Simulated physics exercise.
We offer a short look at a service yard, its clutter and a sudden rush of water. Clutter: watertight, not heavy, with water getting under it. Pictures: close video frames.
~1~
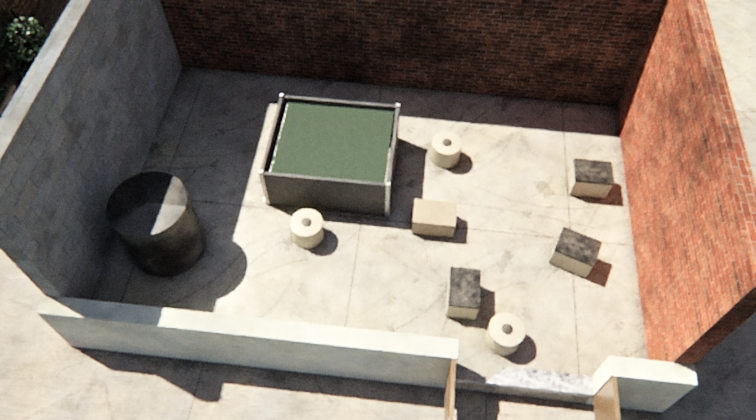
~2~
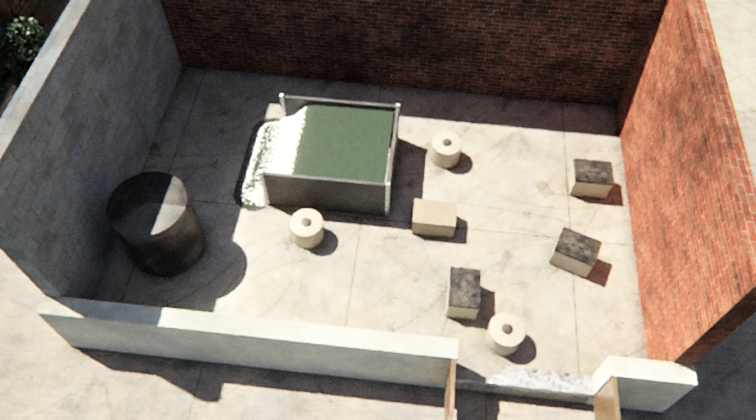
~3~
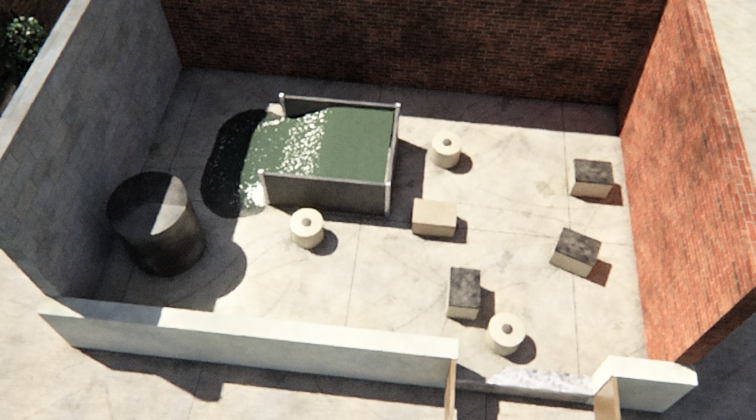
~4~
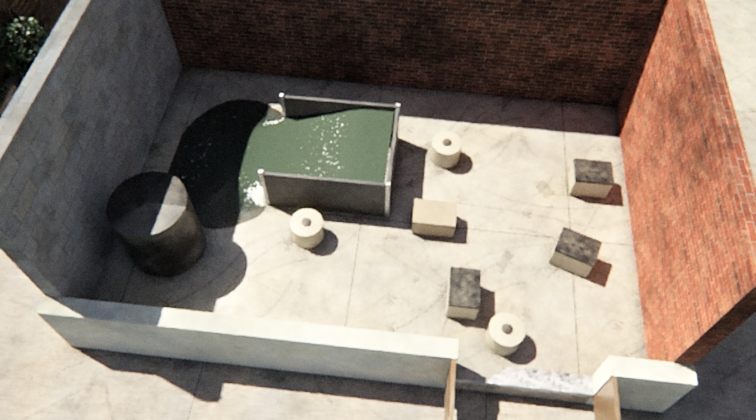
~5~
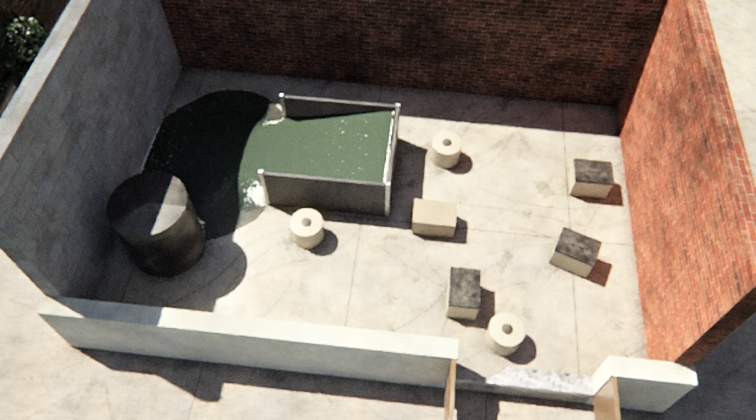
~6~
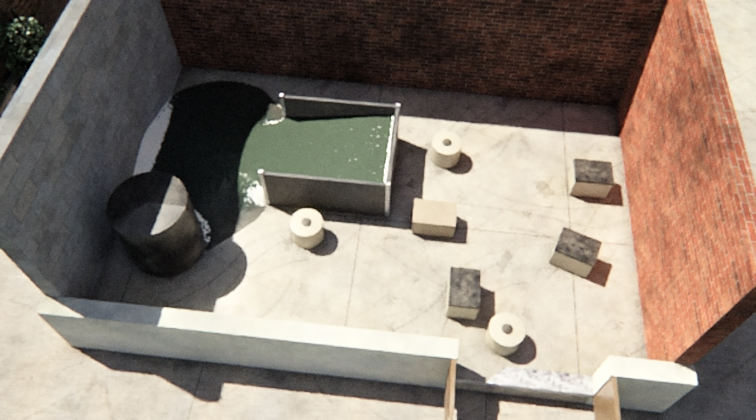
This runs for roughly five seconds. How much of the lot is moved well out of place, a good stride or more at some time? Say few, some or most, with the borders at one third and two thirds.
Few.
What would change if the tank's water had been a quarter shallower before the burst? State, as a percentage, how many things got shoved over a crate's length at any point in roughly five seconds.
By my count, 0 %.
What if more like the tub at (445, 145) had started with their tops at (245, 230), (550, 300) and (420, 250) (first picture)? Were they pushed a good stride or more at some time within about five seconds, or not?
Shoved clear, stays put, stays put.
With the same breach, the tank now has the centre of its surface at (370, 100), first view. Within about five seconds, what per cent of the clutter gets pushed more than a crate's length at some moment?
Estimate: Near 30 per cent of them.
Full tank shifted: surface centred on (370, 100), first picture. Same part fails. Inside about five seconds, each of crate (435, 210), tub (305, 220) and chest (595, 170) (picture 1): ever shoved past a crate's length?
Item one not displaced far, item two travelled far enough, item three not displaced far.
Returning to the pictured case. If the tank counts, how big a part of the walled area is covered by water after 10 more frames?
Close to 35 per cent, tank included.
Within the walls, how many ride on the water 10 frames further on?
Number: 0.
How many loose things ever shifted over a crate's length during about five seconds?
Count: 0.
A moment on, 0 of 7 are well off their spots; 0 afloat.
Next, 0 of 7 are well off their spots; 0 afloat.
Later, 0 of 7 are well off their spots; 0 afloat.
In the end, 0 of 7 are well off their spots, and 0 have been at some point; 0 afloat.
